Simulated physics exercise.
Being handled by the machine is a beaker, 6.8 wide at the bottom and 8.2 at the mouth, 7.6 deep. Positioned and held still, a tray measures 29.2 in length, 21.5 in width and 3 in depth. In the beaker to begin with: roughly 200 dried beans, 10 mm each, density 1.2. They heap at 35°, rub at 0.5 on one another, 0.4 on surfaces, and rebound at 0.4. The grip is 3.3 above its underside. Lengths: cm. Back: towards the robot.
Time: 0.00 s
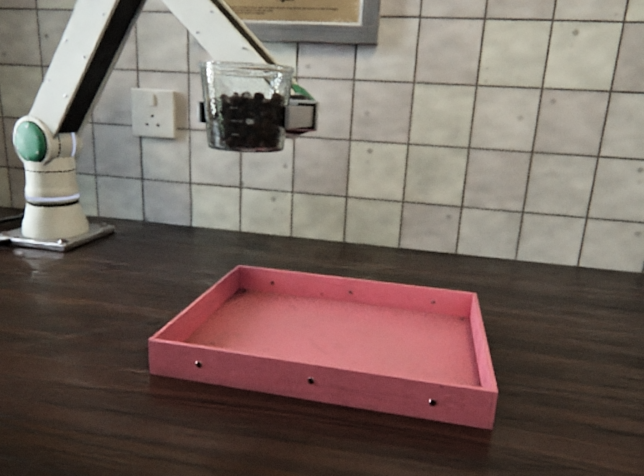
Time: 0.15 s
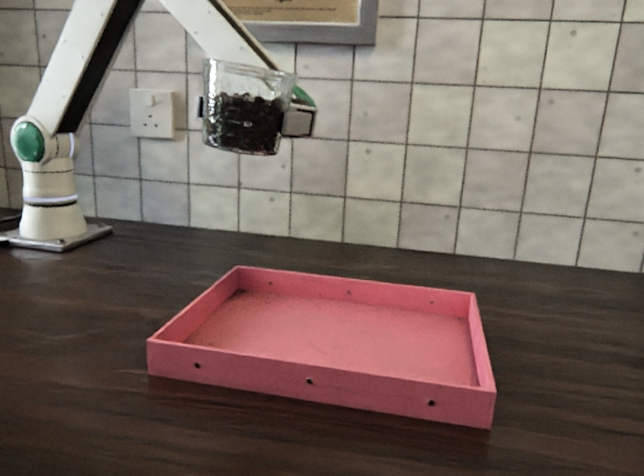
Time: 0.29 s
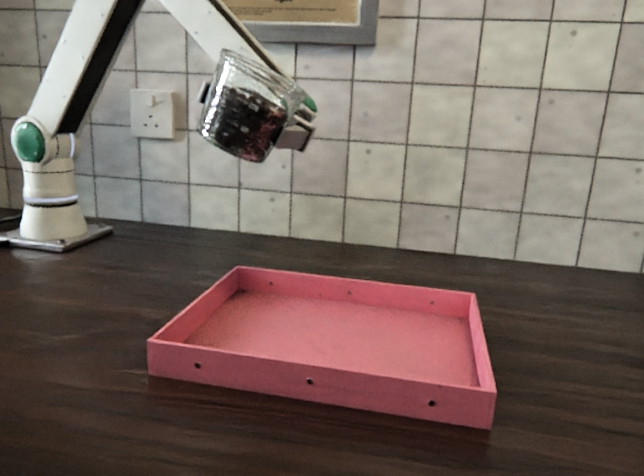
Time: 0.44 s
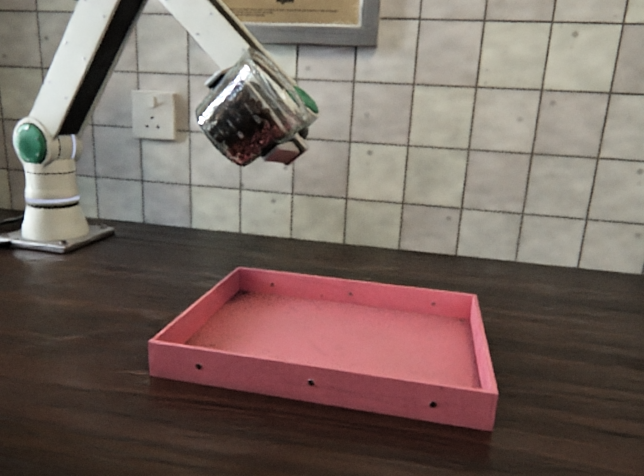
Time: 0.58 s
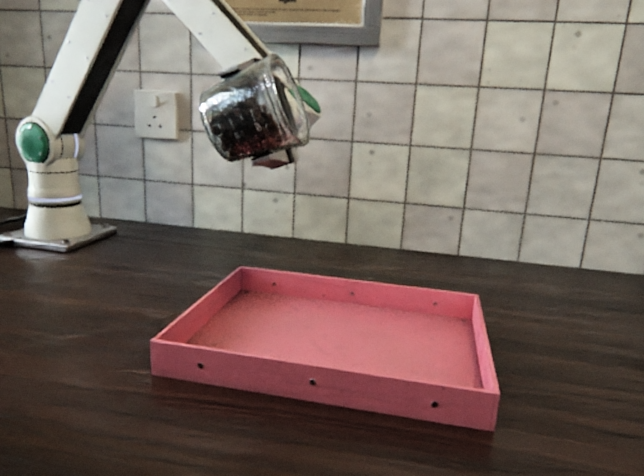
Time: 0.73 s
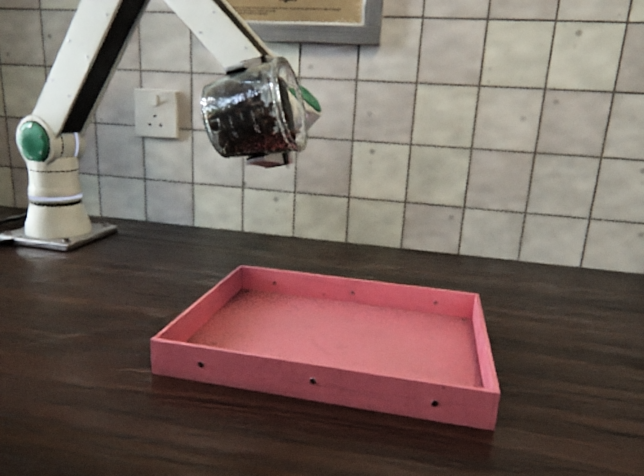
Robotic arm tilting a clear beaker of dark beans steeply onto its side above a pink tray on a dark wooden table.
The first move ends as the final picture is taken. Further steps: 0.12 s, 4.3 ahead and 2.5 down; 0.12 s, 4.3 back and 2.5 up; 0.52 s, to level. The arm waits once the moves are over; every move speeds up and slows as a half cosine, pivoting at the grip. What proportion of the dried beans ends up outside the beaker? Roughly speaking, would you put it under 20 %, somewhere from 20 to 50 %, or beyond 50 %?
Roughly, somewhere from 20 to 50 %.
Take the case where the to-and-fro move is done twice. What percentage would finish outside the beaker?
About 45 per cent in that case.
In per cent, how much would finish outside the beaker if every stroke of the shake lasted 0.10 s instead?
I'd expect some 30 per cent.
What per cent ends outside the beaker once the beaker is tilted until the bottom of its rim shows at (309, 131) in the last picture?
Some 5 per cent.
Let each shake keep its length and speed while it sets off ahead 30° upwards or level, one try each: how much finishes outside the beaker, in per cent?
Try one gives about 85 in a hundred, try two about 60 in a hundred.
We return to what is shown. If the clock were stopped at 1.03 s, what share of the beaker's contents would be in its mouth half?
Some 40 percent is in that half.
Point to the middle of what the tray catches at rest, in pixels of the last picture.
Near pixel (365, 340).
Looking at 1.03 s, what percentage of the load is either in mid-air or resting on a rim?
About 23 per cent.
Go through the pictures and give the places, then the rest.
In the first picture, beaker middle at (247, 109), level; upper third of the load around (248, 104), from x 215 to 280, top at y 95; 196 in the beaker.
In the second picture, beaker middle at (246, 110), tilted 7° forward; upper third of the load around (242, 105), from x 210 to 280, top at y 95.
In the third picture, beaker middle at (247, 110), tilted 26° forward; upper third of the load around (239, 104), from x 205 to 280, top at y 90.
In the fourth picture, beaker middle at (250, 113), tilted 49° forward; upper third of the load around (238, 103), from x 205 to 280, top at y 85.
In the fifth picture, beaker middle at (253, 114), tilted 68° forward; upper third of the load around (241, 101), from x 210 to 280, top at y 85.
In the sixth picture, beaker middle at (254, 114), tilted 75° forward; upper third of the load around (241, 102), from x 210 to 290, top at y 85; 196 in the beaker.
By 1.03 s, tilted 72° forward, highest piece 24 above the table; 147 in the beaker, 4 in the tray, 45 in flight or on a rim.
By 1.34 s, tilted 15° forward, highest piece 26 above the table; 145 in the beaker, 50 in the tray, 1 on the table or floor.
By 1.69 s, level, highest piece 26 above the table; 145 in the beaker, 50 in the tray, 1 on the table or floor.
By 2.74 s, level, highest piece 26 above the table; 145 in the beaker, 50 in the tray, 1 on the table or floor.
Final count, 145 in the beaker, 50 in the tray, 1 on the table or floor. That is 26 % outside the beaker.
